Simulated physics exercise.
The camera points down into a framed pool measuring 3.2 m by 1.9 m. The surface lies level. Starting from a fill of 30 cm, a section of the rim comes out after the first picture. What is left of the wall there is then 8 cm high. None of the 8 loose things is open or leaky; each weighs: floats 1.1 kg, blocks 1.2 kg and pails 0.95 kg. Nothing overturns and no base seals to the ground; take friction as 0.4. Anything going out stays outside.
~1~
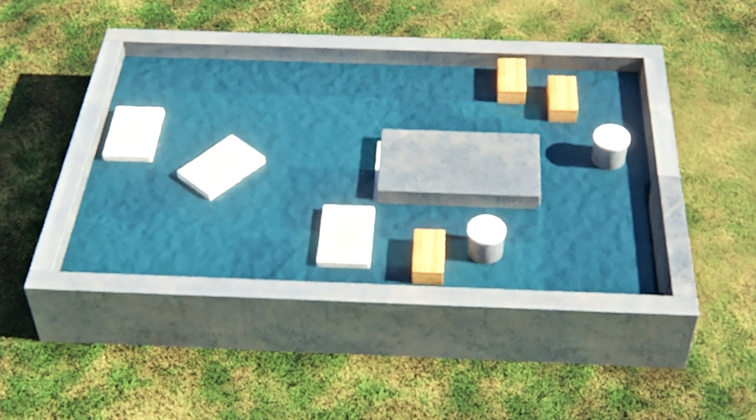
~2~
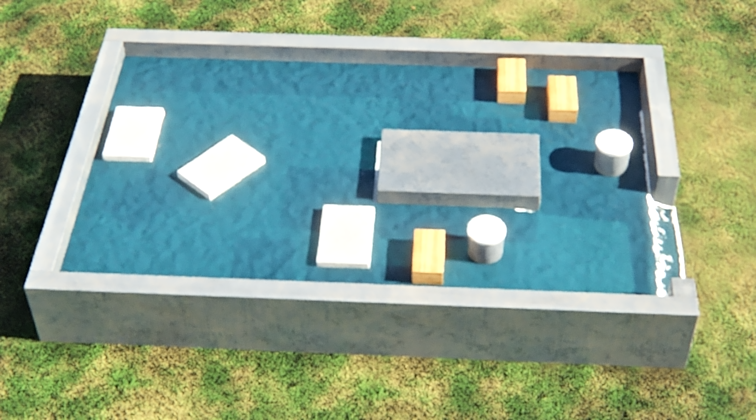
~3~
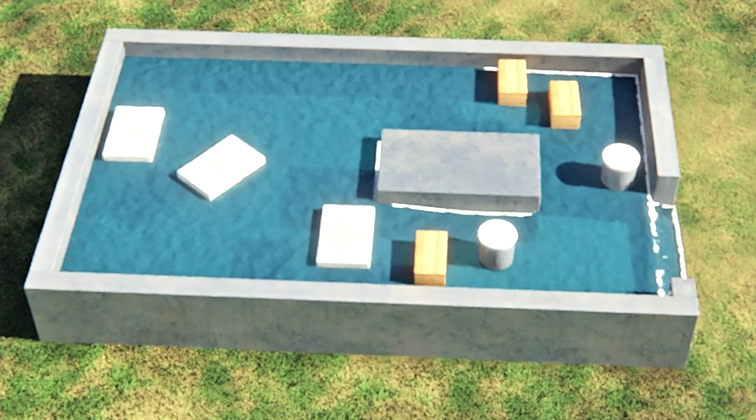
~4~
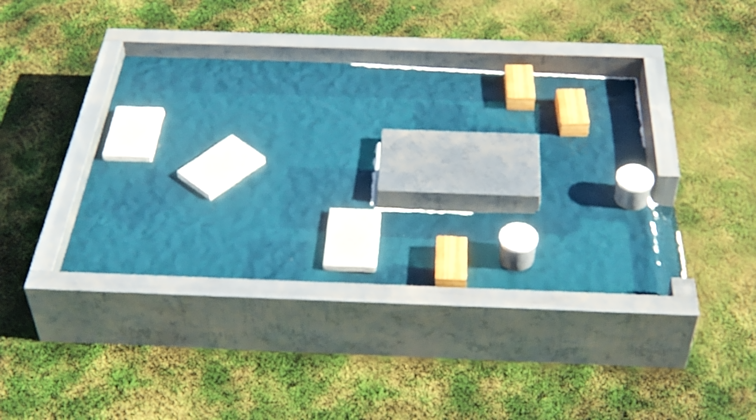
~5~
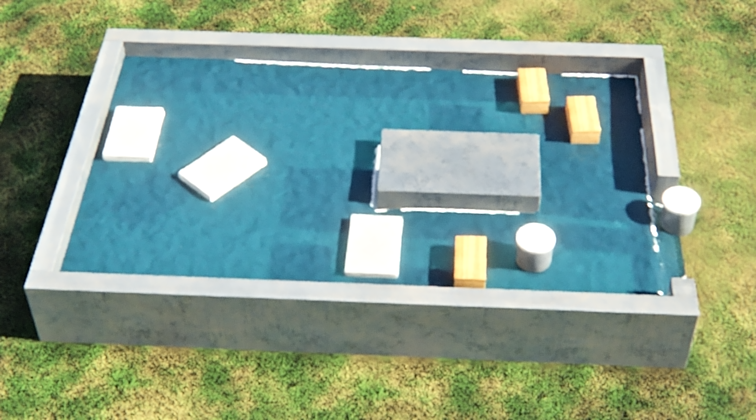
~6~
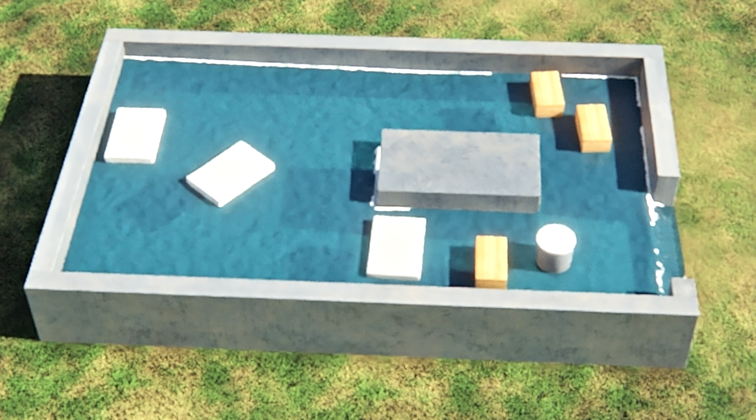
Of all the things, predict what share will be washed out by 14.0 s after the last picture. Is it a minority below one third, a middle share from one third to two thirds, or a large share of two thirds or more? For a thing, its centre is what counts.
A large share.
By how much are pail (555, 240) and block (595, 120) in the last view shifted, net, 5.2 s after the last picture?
Washed out; gone out.
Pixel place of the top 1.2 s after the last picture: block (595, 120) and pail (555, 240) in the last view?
They should sit about (620, 156) and (638, 239) in the last view.
Then, 1.2 s after the last picture 1 of 8 are out; 7 afloat.
Then, 5.2 s after the last picture 4 of 8 are out; 4 afloat.
Then, 10.0 s after the last picture 6 of 8 are out; 2 afloat.
Then, 14.0 s after the last picture 6 of 8 are out; 2 afloat.
